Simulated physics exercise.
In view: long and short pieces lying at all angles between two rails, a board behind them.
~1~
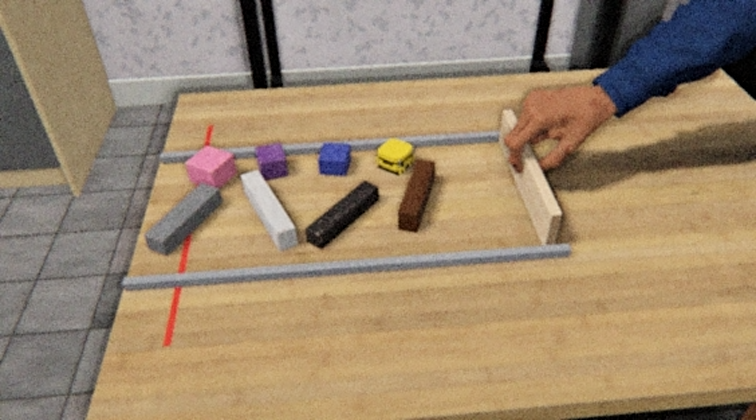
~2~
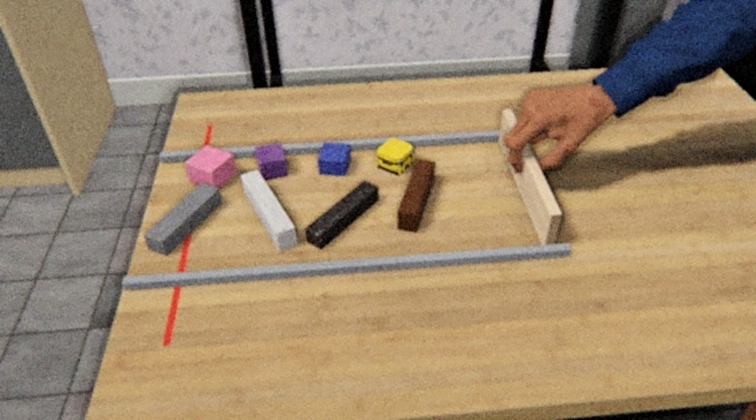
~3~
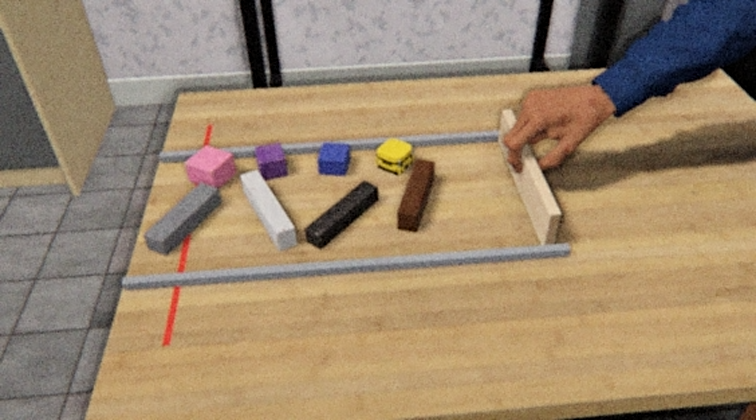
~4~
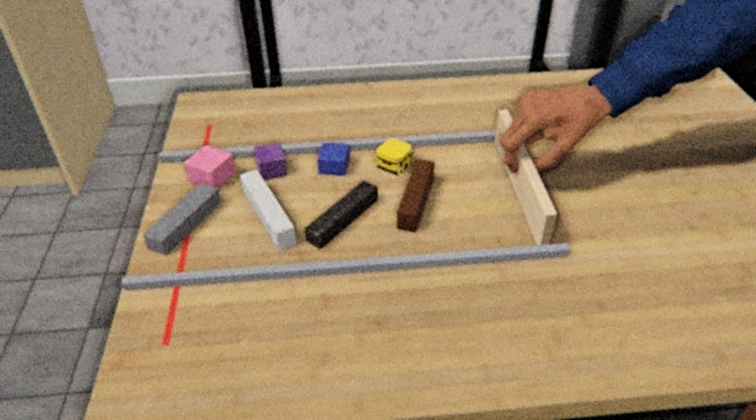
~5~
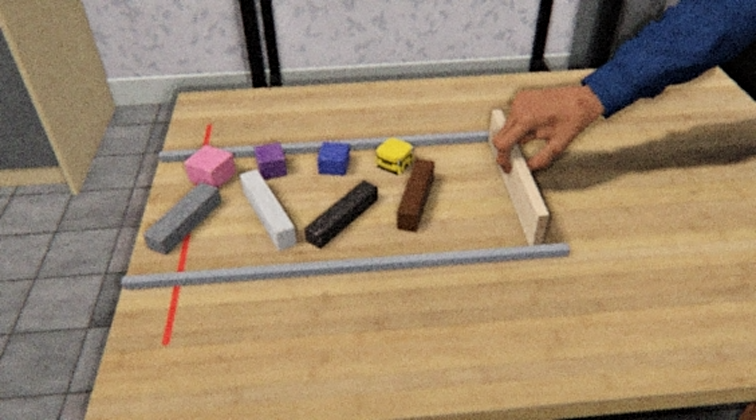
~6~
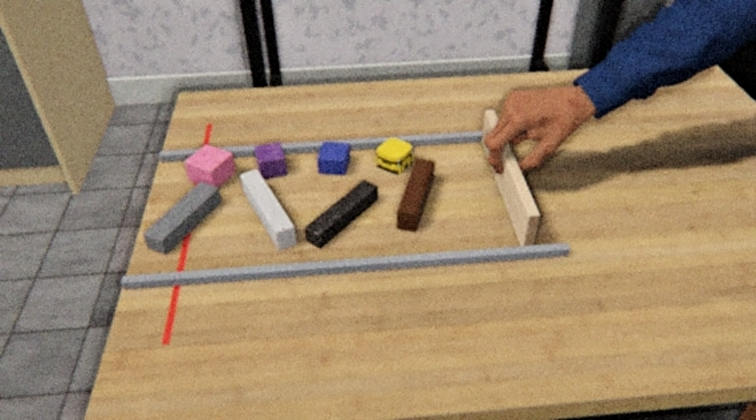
A hand held a wooden board upright between two rails on a table, then slid it slightly left, while the eight colored blocks and bars lying in front of it stayed still.
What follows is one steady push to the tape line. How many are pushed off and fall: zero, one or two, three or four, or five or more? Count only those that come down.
The number that fall off is three or four.
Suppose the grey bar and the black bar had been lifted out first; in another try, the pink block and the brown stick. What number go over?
Fallen: 2, and 2 in the other try.
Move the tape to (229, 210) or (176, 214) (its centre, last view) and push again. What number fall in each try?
Down on the floor: 1 and 5.
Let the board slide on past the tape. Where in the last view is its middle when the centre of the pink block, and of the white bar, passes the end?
Its middle is around (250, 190) and around (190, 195).
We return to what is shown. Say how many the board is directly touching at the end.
In contact: 2.
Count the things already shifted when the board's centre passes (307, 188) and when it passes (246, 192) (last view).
First 7, then 8.
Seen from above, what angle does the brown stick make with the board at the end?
Near 0 degrees.
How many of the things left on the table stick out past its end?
The number is 2.
Early on, none off yet; grey bar at rest near (184, 217); pink block at rest near (211, 167); white bar at rest near (267, 208).
A while later, none off yet; grey bar at rest near (184, 217); pink block travelled about its own width near (185, 170); white bar travelled a little near (239, 211).
Finally, the number that fall off is three or four; lost, purple block, pink block and grey bar.
